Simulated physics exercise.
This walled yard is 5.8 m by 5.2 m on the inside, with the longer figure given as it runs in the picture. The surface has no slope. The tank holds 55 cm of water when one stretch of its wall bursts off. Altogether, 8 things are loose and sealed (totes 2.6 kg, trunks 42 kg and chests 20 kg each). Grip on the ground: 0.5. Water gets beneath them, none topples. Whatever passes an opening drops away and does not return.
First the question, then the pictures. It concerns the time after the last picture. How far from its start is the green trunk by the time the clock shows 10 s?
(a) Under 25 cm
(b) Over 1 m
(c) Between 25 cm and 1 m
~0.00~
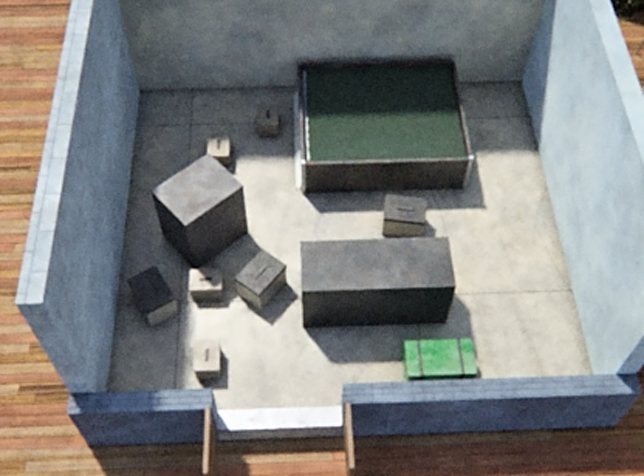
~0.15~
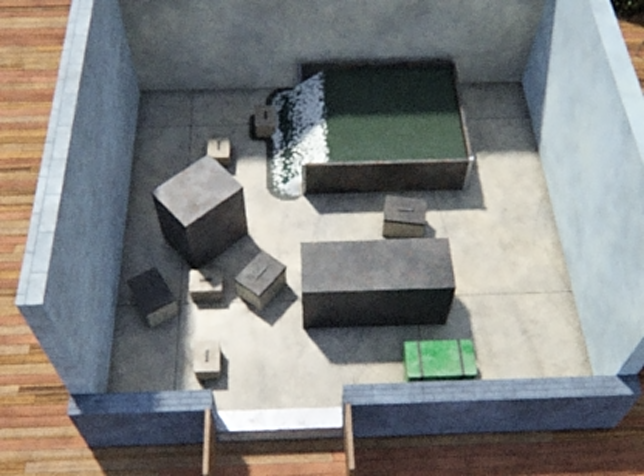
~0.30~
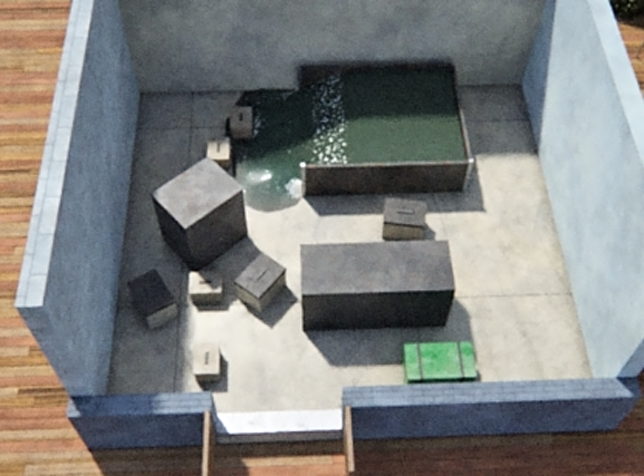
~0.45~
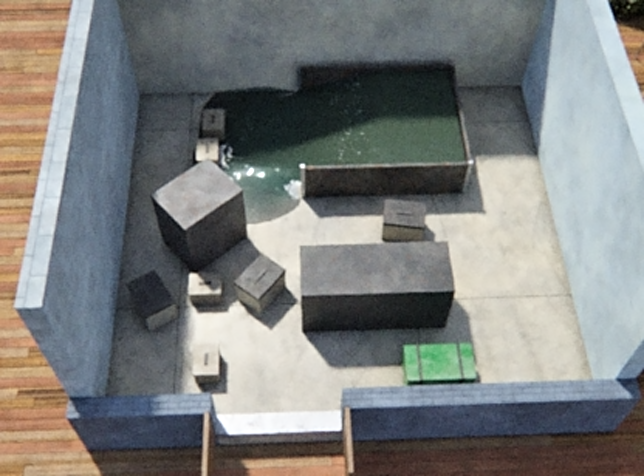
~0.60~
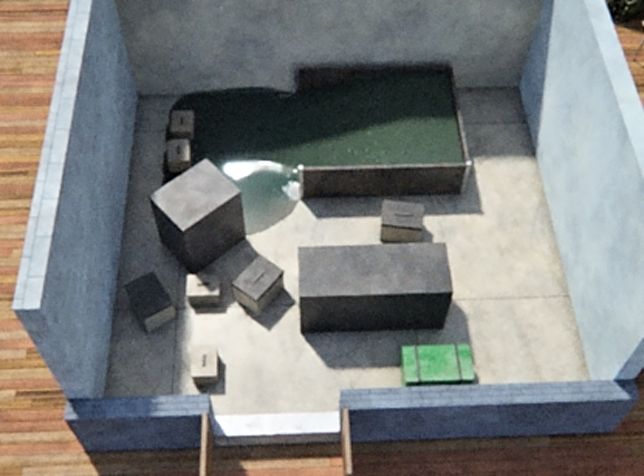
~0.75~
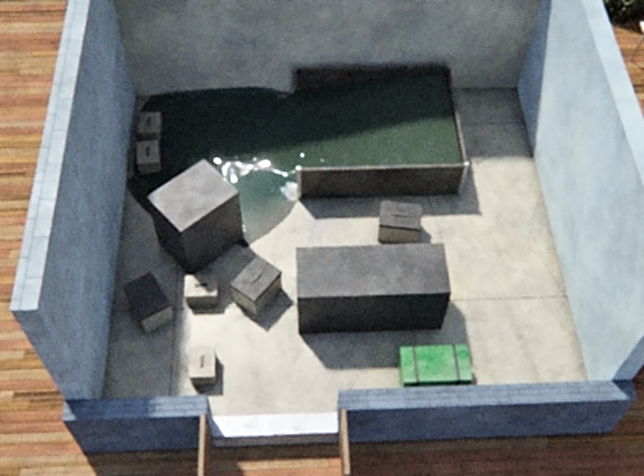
a, under 25 cm.
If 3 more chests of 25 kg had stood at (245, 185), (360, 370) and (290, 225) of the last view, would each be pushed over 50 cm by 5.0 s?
Answers, first to last: Exceeding, not exceeding, exceeding.
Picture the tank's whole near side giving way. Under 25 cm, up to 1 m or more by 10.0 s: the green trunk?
If that happened, the green trunk winds up well away.
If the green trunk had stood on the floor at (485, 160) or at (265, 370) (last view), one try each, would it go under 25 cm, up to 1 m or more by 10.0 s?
First it remains in place, then it drifts a modest way.
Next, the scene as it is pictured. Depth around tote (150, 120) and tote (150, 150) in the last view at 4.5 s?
20 and 13 cm.
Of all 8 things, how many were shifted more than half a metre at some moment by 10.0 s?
My count gives 5.
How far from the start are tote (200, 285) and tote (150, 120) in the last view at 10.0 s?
Lab note - net shifts in order: 60 cm; 400 cm.
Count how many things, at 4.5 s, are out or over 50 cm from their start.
I get 5.
After 2.0 s the green trunk is near (436, 363), 0.0 m from its start, aground; 0 of 8 are out; 2 afloat.
After 4.5 s the green trunk is near (436, 363), 0.0 m from its start, aground; 1 of 8 are out; 3 afloat.
After 7.0 s the green trunk is near (436, 363), 0.0 m from its start, aground; 1 of 8 are out; 4 afloat.
After 10.0 s the green trunk is near (436, 363), 0.0 m from its start, aground; 2 of 8 are out; 2 afloat.
